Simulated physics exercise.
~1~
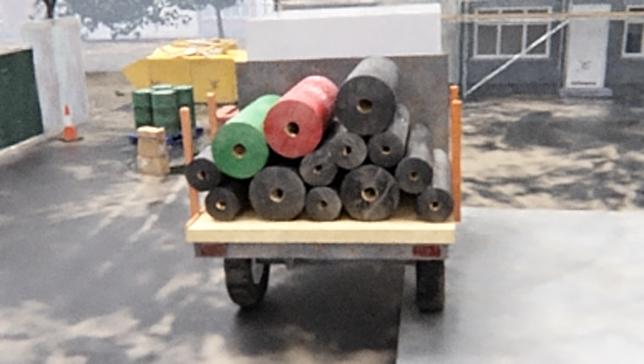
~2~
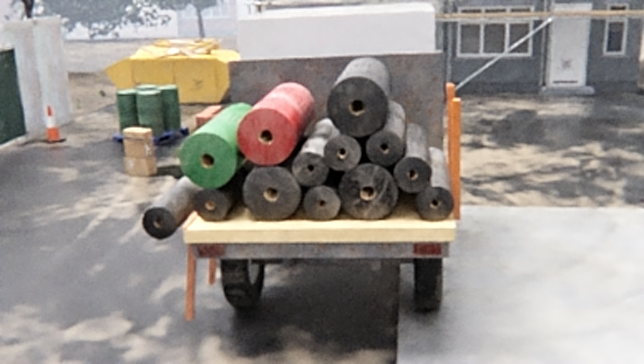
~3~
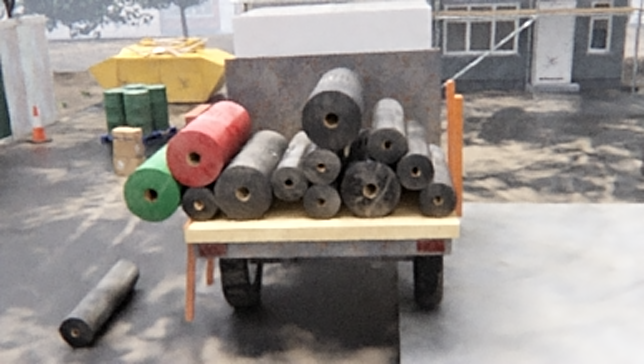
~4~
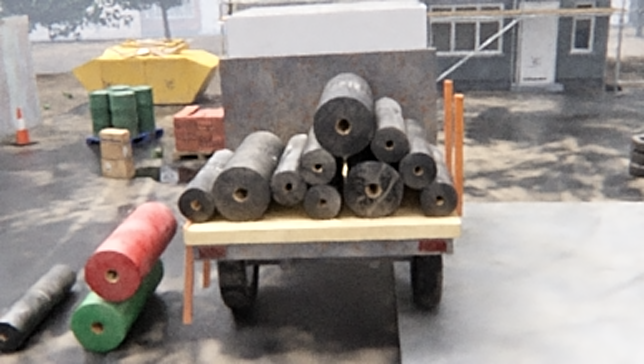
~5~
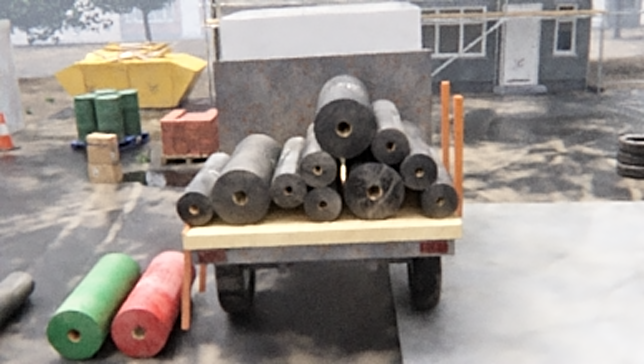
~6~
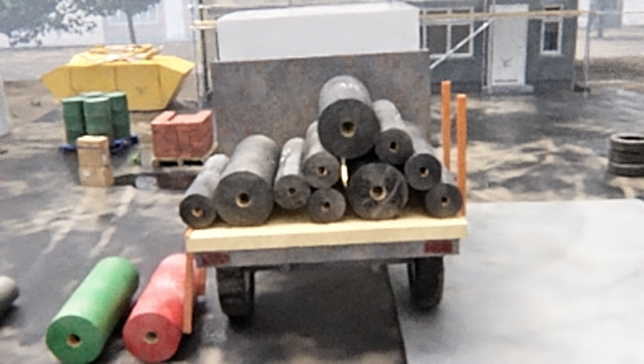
The green, red and one black roll tumble off the trailer's left side onto the ground.
